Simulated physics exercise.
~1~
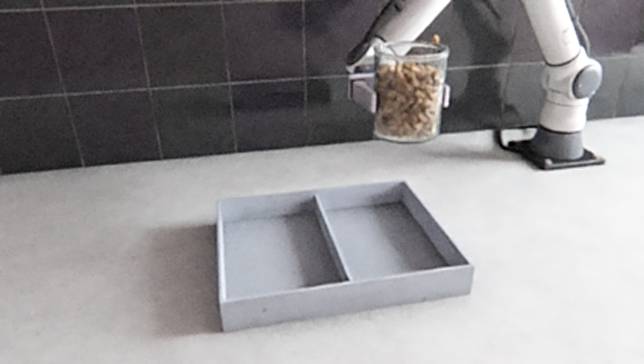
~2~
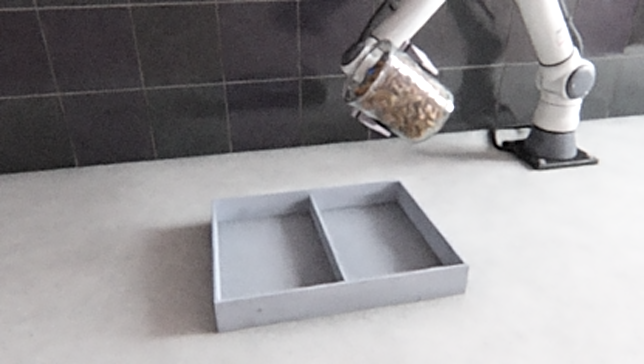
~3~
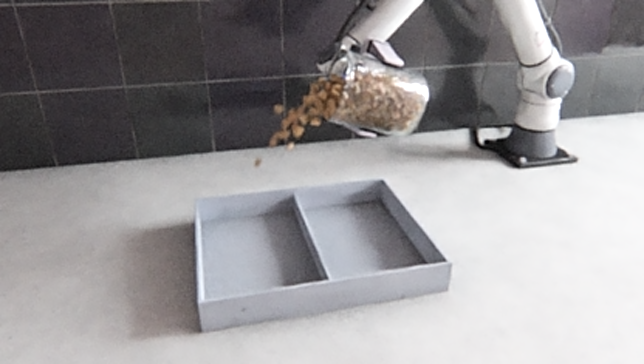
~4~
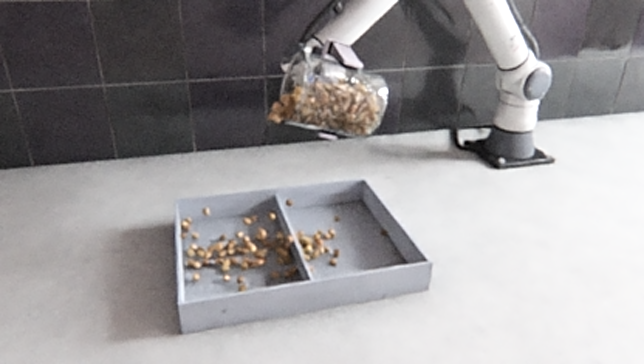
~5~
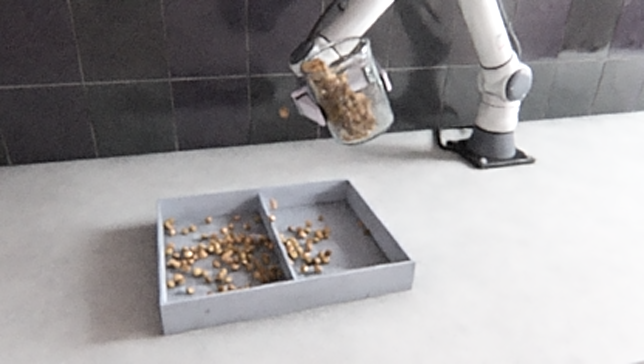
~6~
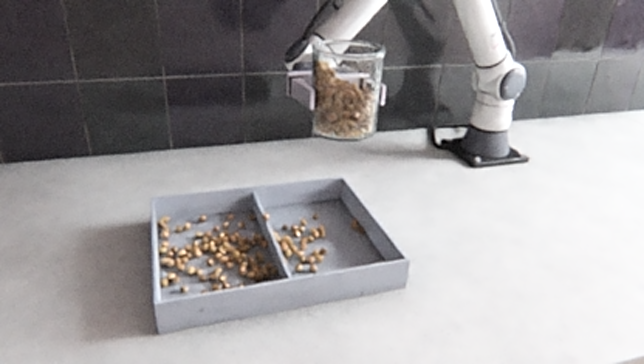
On a pale worktop, a robot arm tips a clear tumbler, spilling some beans into a divided grey tray, then rights it.
